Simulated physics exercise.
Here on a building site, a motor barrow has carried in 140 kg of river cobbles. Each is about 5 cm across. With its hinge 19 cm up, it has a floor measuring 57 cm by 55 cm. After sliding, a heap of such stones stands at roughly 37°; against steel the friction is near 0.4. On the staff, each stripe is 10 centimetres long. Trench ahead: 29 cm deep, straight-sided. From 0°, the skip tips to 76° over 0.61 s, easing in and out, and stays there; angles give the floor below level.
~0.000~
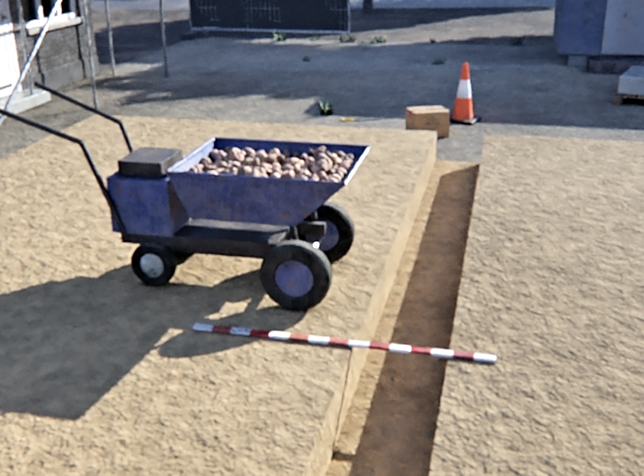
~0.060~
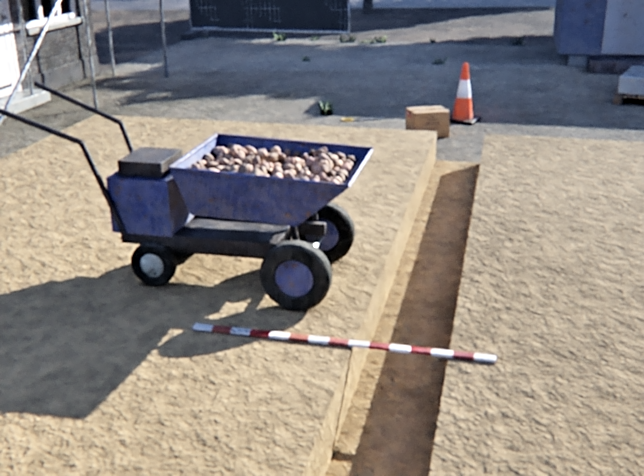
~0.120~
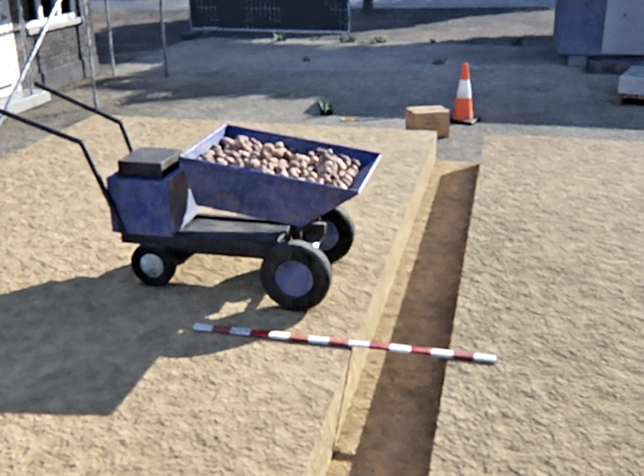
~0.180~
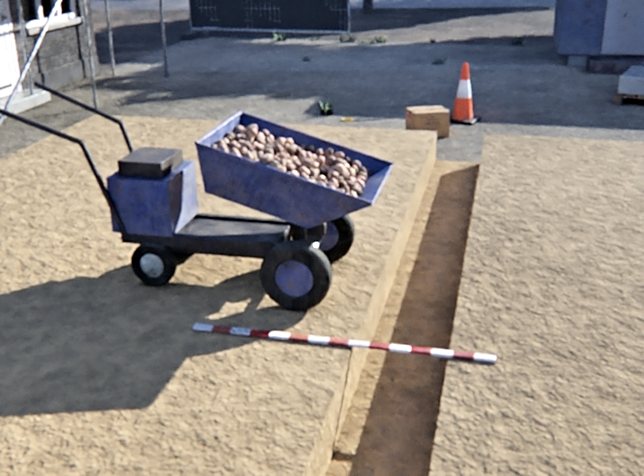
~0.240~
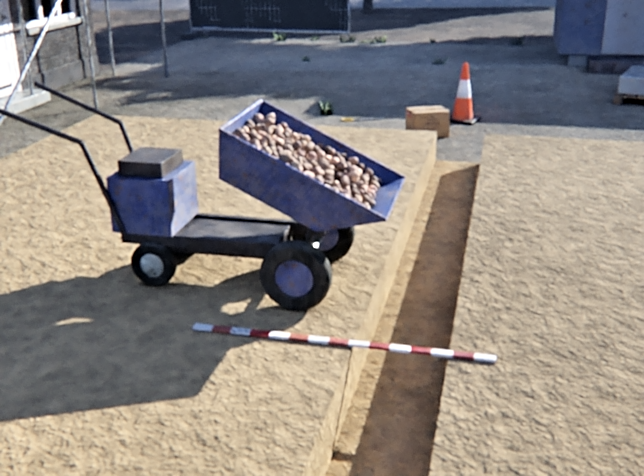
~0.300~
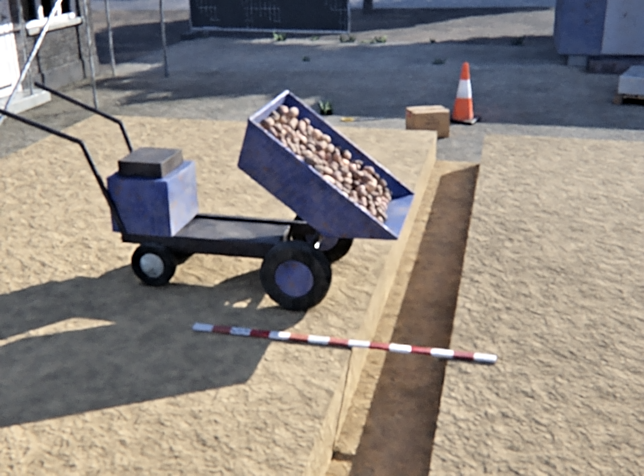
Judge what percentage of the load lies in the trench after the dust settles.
About 68 %.
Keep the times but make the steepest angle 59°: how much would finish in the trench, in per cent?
Close to 55 per cent then.
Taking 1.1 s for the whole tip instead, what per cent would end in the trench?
In that case some 80 per cent.
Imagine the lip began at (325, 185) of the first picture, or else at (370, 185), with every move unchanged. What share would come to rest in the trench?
First spot about 85, second spot about 35 per cent.
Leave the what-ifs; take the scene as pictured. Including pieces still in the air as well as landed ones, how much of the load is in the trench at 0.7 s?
I'd put it near 40 per cent.
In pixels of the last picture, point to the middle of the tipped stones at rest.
At about pixel (440, 328) in the last view.
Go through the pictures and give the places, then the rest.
The first frame shows lip at (345, 184), floor tilted 0°, highest stones at (303, 157).
In the second frame, the skip is at 2°, its lip at (349, 186); the top of the load is at (289, 156); the stones move at 0.4 m/s on average.
The third frame shows lip at (359, 193), floor tilted 8°, highest stones at (236, 144); the stones move at 0.9 m/s on average.
The fourth frame shows lip at (372, 204), floor tilted 16°, highest stones at (242, 133); the stones move at 1.3 m/s on average.
The fifth frame shows lip at (386, 220), floor tilted 26°, highest stones at (261, 121); the stones move at 1.6 m/s on average.
The sixth frame shows lip at (398, 239), floor tilted 37°, highest stones at (285, 114); the stones move at 1.7 m/s on average.
After 0.5 s the floor is at 65°; 100 % in the skip; the foremost stones are at (412, 248).
After 0.7 s the floor is at 76°; 49 % in the skip, 41 % in the trench, 10 % past the trench; the foremost stones are at (483, 304).
After 1.1 s the floor is at 76°; 0 % in the skip, 68 % in the trench, 32 % past the trench; the foremost stones are past the picture's edge.
After 3.0 s the floor is at 76°; 0 % in the skip, 68 % in the trench, 32 % past the trench; the foremost stones are past the picture's edge.
